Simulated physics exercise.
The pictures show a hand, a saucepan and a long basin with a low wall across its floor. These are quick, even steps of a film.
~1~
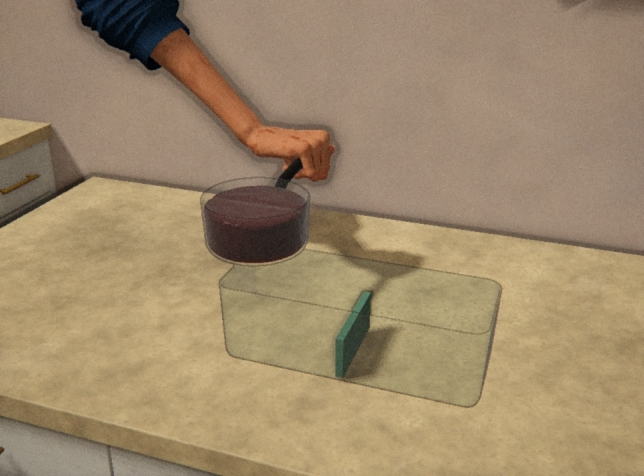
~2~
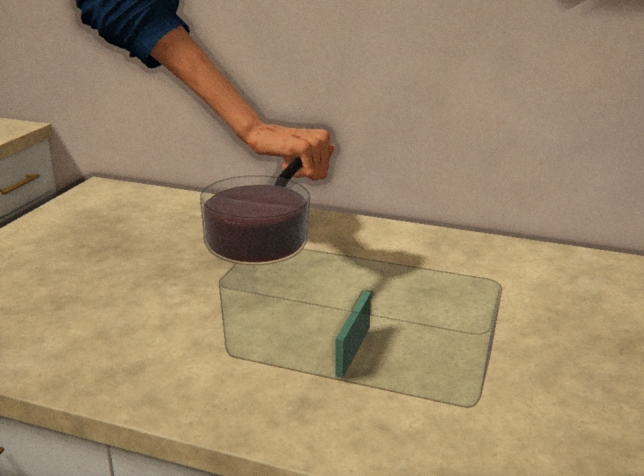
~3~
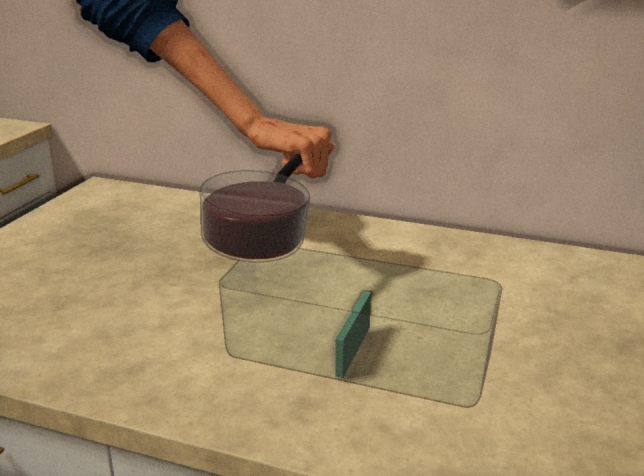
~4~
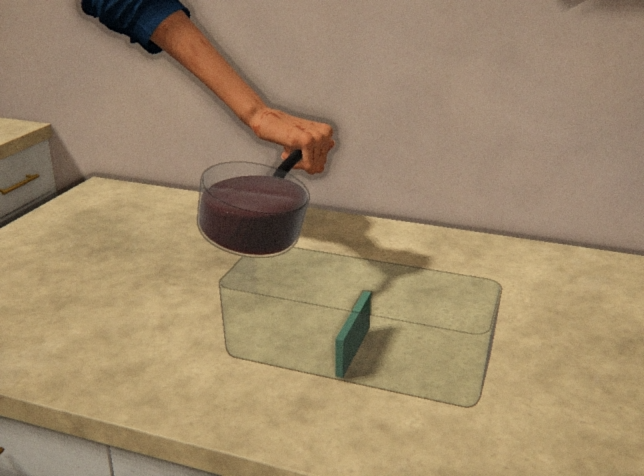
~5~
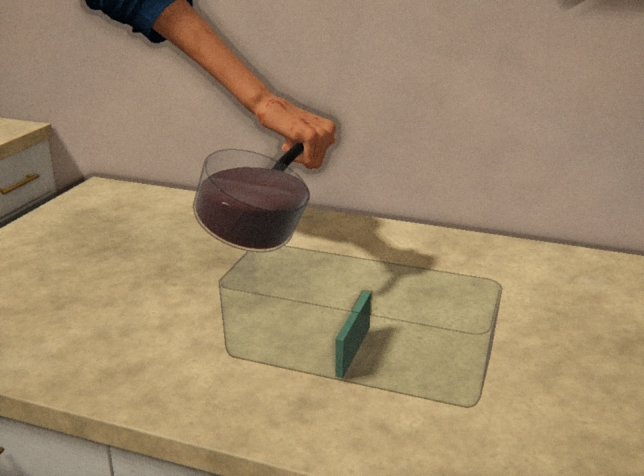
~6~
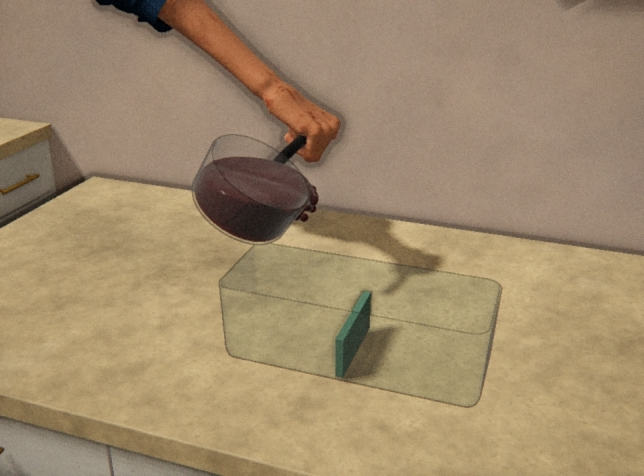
On a mottled tan countertop against a plain wall, a hand holds a clear saucepan of dark wine by its black handle above a long, transparent basin with a low green wall across its floor. The pan stays nearly level at first, then the hand tilts it steadily toward the right, its left side rising as wine begins to slip over the right edge.
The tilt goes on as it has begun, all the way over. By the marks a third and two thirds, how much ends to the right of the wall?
In the end over two thirds is right of the wall.
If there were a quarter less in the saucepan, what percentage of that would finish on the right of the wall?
Near 85 %.
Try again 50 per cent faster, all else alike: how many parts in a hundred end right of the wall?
Some 70 per cent.
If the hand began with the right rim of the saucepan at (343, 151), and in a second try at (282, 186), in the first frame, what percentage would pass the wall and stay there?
Roughly 85 per cent, and 70 per cent.
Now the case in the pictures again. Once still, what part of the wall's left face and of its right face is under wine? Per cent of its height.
Near 10 on the left, 50 on the right.
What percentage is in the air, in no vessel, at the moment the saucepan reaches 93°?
Near 50 %.
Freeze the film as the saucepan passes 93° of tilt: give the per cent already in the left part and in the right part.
Left about 5, right about 10.
A moment on, the tilt is 93° and 33 per cent is still to pour, 5 is left of the wall and 12 right of it.
Next, the tilt is 106° and 3 per cent is still to pour, 5 is left of the wall and 82 right of it.
Then the tilt is 106° and 0 per cent is still to pour, 14 is left of the wall and 81 right of it.
Later the tilt is 106° and 0 per cent is still to pour, 16 is left of the wall and 82 right of it.
At rest 16 per cent lies left of the wall, 82 right of it and 2 outside.
